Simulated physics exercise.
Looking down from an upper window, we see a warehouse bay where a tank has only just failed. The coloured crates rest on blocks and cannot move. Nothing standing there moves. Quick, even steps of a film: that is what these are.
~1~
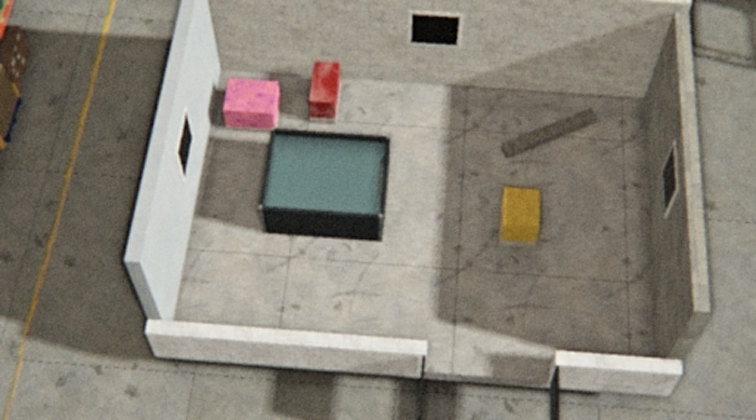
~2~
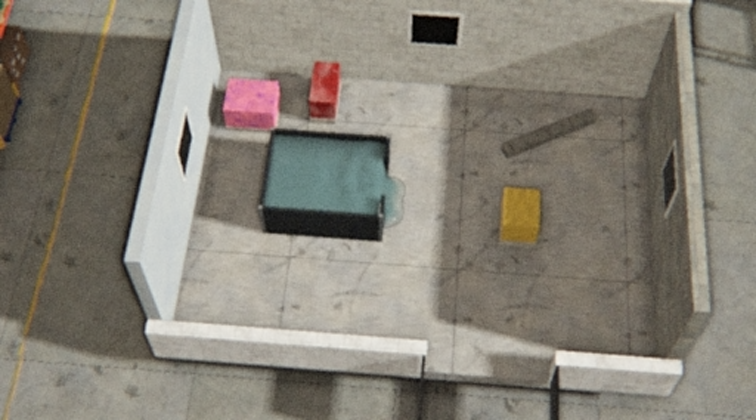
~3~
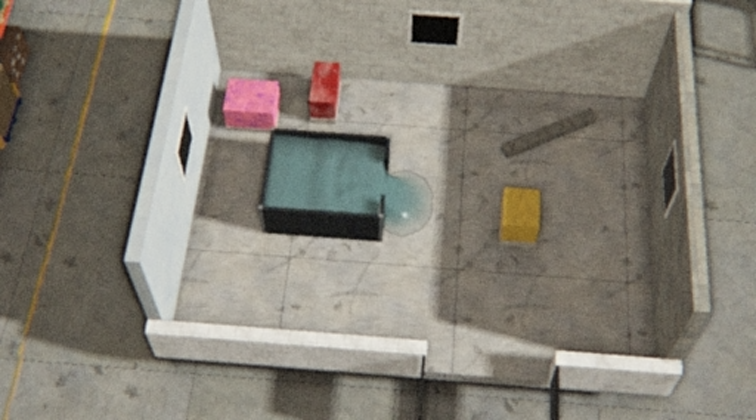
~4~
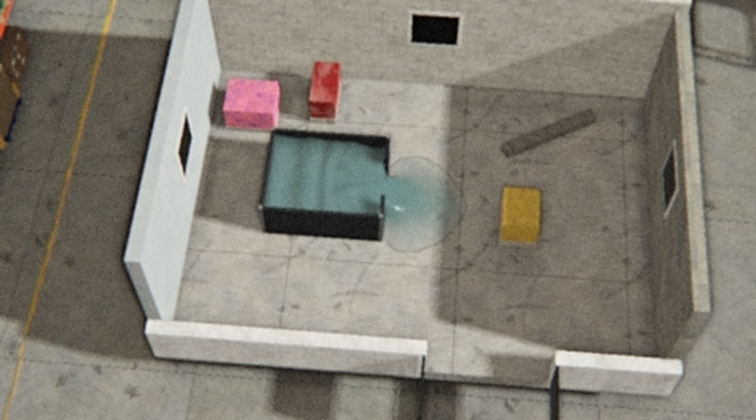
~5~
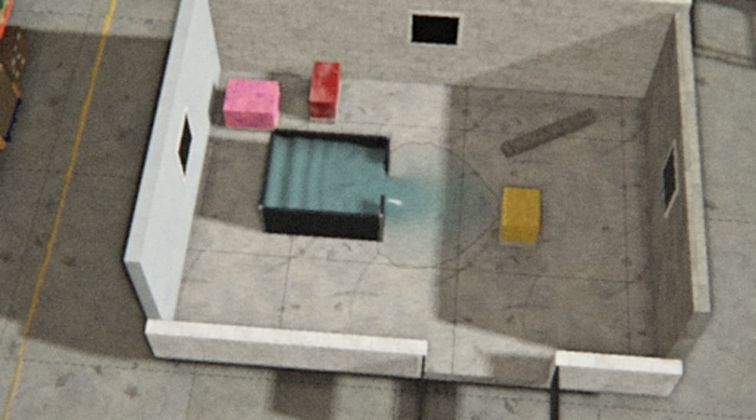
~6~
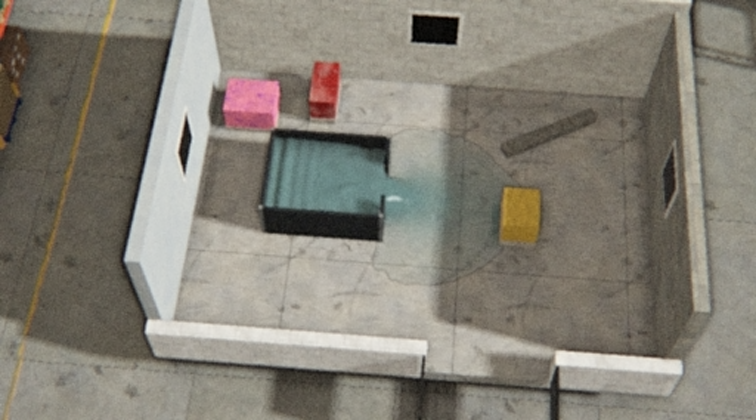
Dark-sided tank of teal water in a walled bay springing a leak on its right side, water spreading around a yellow block.
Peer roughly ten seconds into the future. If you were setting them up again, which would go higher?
The yellow crate gets caught by the water, the red crate doesn't get caught by the water, the pink crate doesn't get caught by the water.
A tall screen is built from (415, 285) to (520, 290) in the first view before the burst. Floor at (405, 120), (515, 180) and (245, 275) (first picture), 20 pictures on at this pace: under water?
The first point comes out unwetted, the next inundated, the last unwetted.
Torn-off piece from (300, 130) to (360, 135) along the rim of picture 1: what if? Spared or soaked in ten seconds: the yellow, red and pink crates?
Then yellow crate is untouched, red crate gets flooded and pink crate gets flooded.
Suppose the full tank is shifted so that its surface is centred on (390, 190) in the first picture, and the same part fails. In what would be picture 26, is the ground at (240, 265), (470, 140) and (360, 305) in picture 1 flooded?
As listed: Free of water, wet, dry.
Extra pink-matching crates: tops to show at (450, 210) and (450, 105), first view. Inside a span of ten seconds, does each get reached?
Going in order, the first does get wet and the second does get wet.
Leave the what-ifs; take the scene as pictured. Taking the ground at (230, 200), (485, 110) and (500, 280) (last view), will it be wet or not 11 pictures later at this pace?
First spared, second inundated, third inundated.
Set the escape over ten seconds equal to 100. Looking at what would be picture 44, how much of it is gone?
Close to 55 per cent, I'd say.
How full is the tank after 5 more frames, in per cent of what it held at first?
I'd put it near 66 per cent.
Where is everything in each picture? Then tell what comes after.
The tank at (326, 174) is whole and still, in the first frame.
Water pours out at (383, 194) and has run to (391, 223), in the second frame.
Water pours out at (383, 194) and has run to (425, 217), in the third frame.
The front is at (462, 208), out from the gap at (383, 194), in the fourth frame.
Water pours out at (383, 194) and has run to (494, 216), in the fifth frame.
Water pours out at (383, 194) and has run to a hidden place, in the sixth frame.
A moment on, water covers 30 % of the floor; the yellow crate water round its plinth, the red crate not reached, the pink crate not reached.
Next, water covers 45 % of the floor; the yellow crate water round its plinth, the red crate not reached, the pink crate not reached.
Then, water covers 45 % of the floor; the yellow crate water round its plinth, the red crate not reached, the pink crate not reached.
Later, water covers 55 % of the floor; the yellow crate water round its plinth, the red crate water round its plinth, the pink crate not reached.
In the end, water covers 80 % of the floor; the yellow crate was topped, the red crate stayed above the water, the pink crate stayed above the water.
